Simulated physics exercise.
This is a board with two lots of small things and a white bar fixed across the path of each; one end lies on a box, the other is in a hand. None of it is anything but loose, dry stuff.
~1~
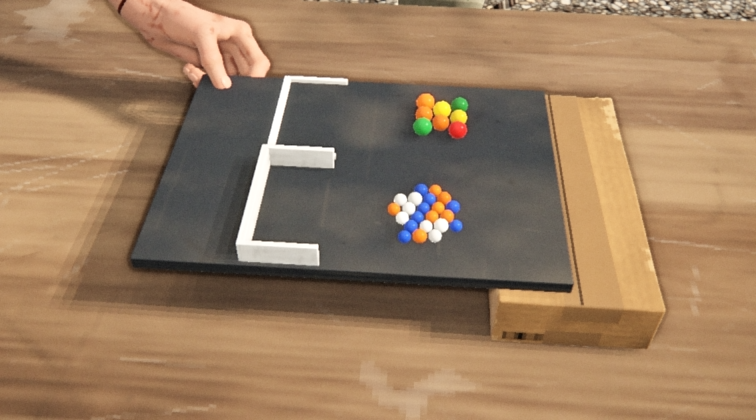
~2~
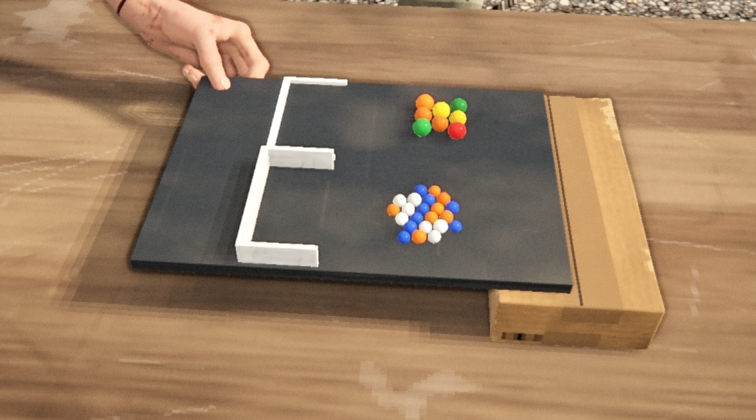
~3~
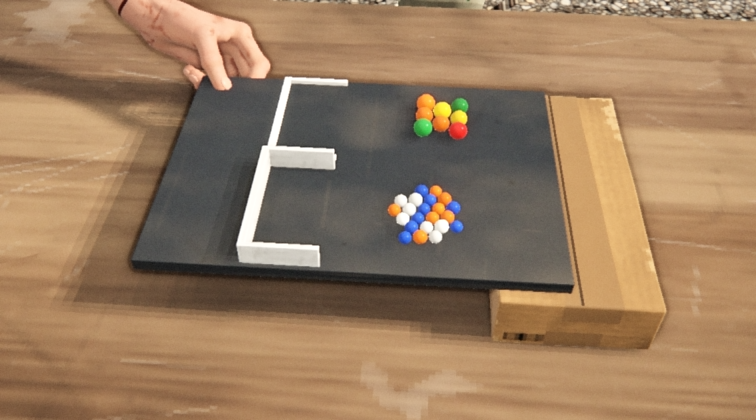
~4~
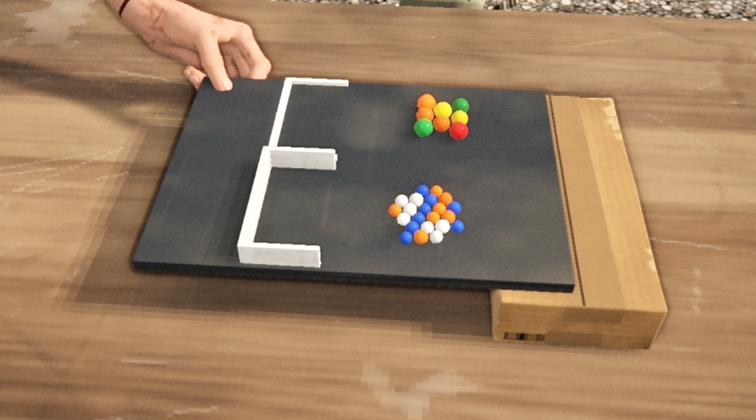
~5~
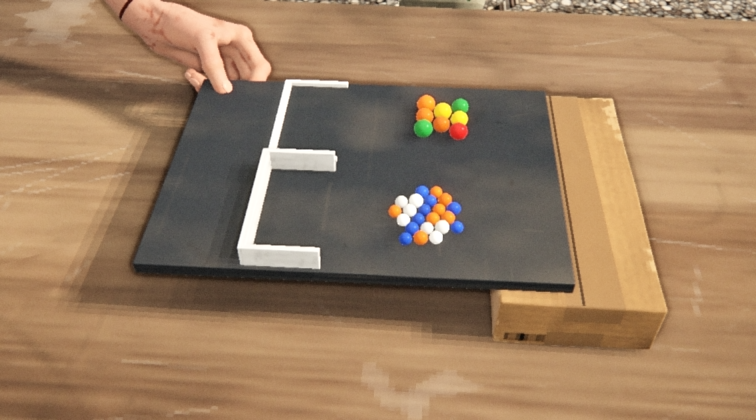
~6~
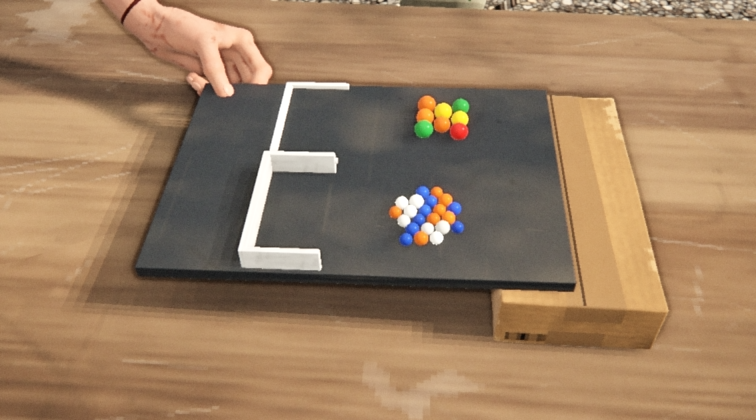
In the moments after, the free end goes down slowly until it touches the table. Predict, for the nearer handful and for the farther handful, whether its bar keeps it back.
Outcome: The nearer handful is going to gather behind its barrier; the farther handful is going to continue past its barrier.
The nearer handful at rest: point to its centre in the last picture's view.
Near (280, 232).
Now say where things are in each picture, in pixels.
The first frame shows held end of the board at (147, 255), level; box at (558, 206), low, a small part of the board's length; nearer handful at (423, 208), a few round plastic beads; farther handful at (442, 110), a few glass marbles; nearer bar at (255, 200), taller than the pieces; farther bar at (279, 114), much lower than a piece.
The second frame shows held end of the board at (146, 256), level; farther handful at (441, 111).
The third frame shows held end of the board at (148, 256), level; nearer handful at (424, 209).
The fourth frame shows held end of the board at (149, 257), level; farther handful at (443, 111).
The fifth frame shows held end of the board at (149, 260), down by 1°; nearer handful at (424, 210).
The sixth frame shows held end of the board at (151, 263), down by 2°; box at (560, 206); nearer handful at (425, 211), not moving; farther handful at (443, 112), not moving; nearer bar at (257, 206); farther bar at (281, 120).
Then, 0.29 s past the last view, board sloping at 7°; nearer handful on its way down; farther handful on its way down.
Then, 0.60 s past the last view, board resting at 10°; nearer handful on its way down; farther handful on its way down.
Then, 0.96 s past the last view, board resting at 11°; nearer handful has reached its bar; farther handful most past its bar.
Finally, board resting at 11°; nearer handful gathered behind its bar; farther handful most past its bar.
